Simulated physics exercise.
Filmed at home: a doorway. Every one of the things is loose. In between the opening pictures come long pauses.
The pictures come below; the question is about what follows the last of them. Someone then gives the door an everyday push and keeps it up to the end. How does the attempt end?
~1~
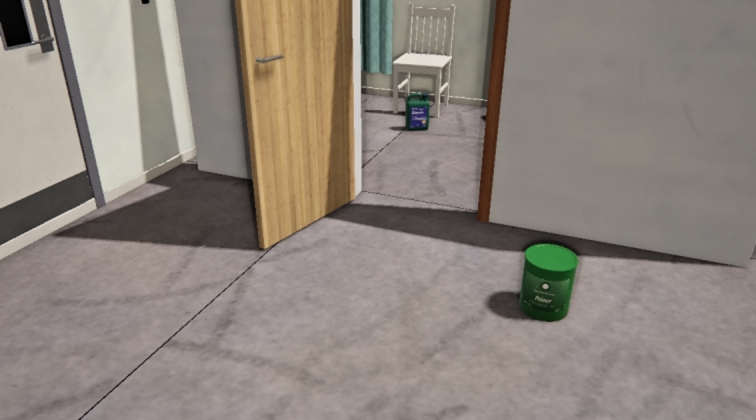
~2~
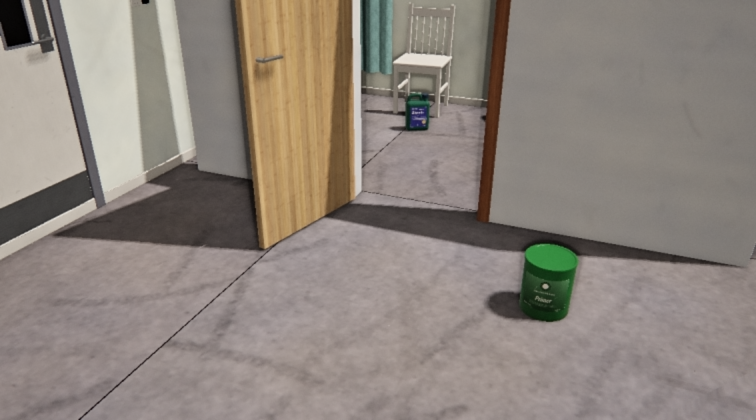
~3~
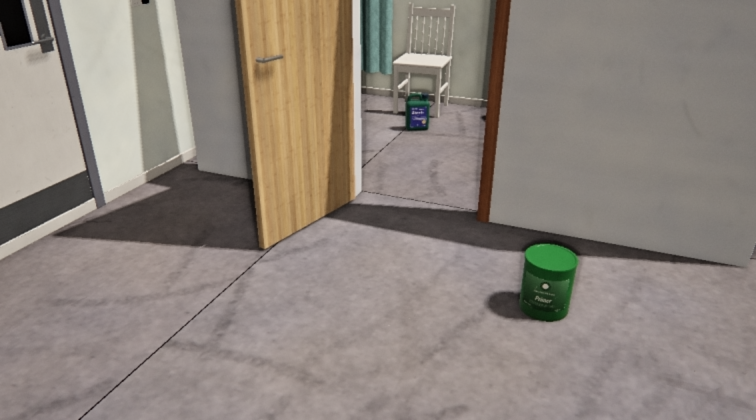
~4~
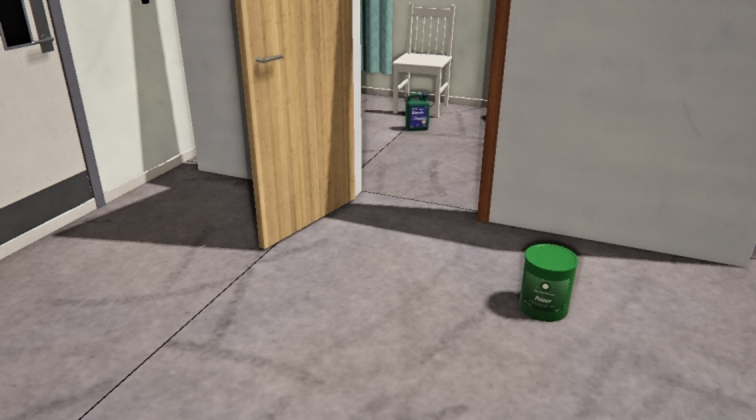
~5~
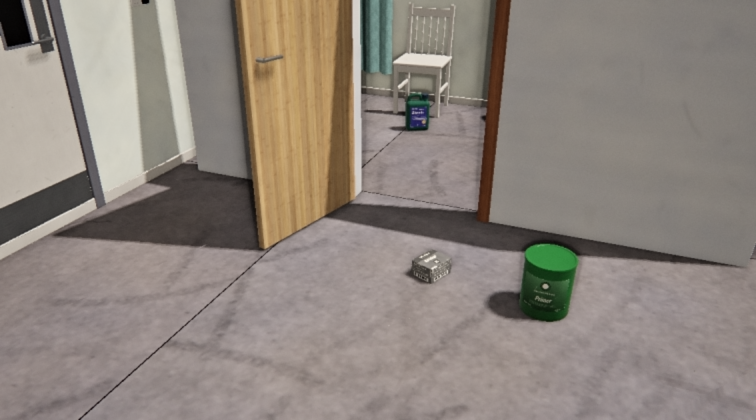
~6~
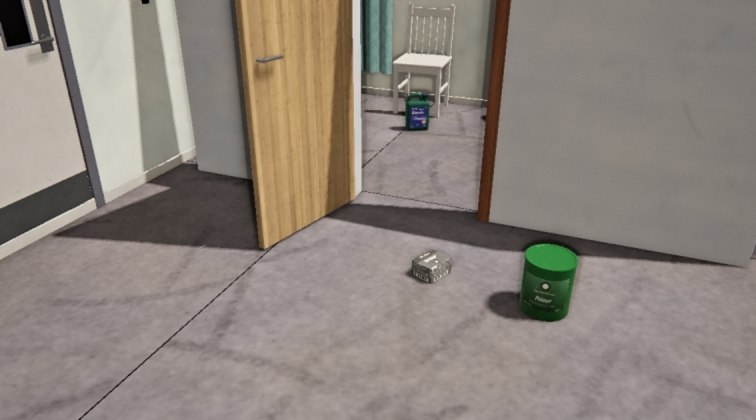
Result: Fully closed.
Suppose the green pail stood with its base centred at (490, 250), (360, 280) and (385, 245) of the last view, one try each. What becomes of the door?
Case one: Swings all the way; case two: Swings all the way; case three: Gets held up.
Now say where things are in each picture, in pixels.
In the first frame, door wide open and still; green pail (547, 283).
In the second frame, door wide open and still; green pail (547, 283).
In the third frame, door wide open and still; green pail (547, 283).
In the fourth frame, door wide open and still; green pail (547, 283).
In the fifth frame, door wide open and still; green pail (547, 283).
In the sixth frame, door wide open and still; grey box (431, 266); green pail (547, 283).
Then, 0.50 s after the last picture, door at 86°.
Then, 0.90 s after the last picture, door at 55°.
Then, 1.10 s after the last picture, door at 38°.
Then, 1.40 s after the last picture, door at 11°.
At rest, door at 0°; both in place. Seen from the same camera at the end, grey box near (431, 266).
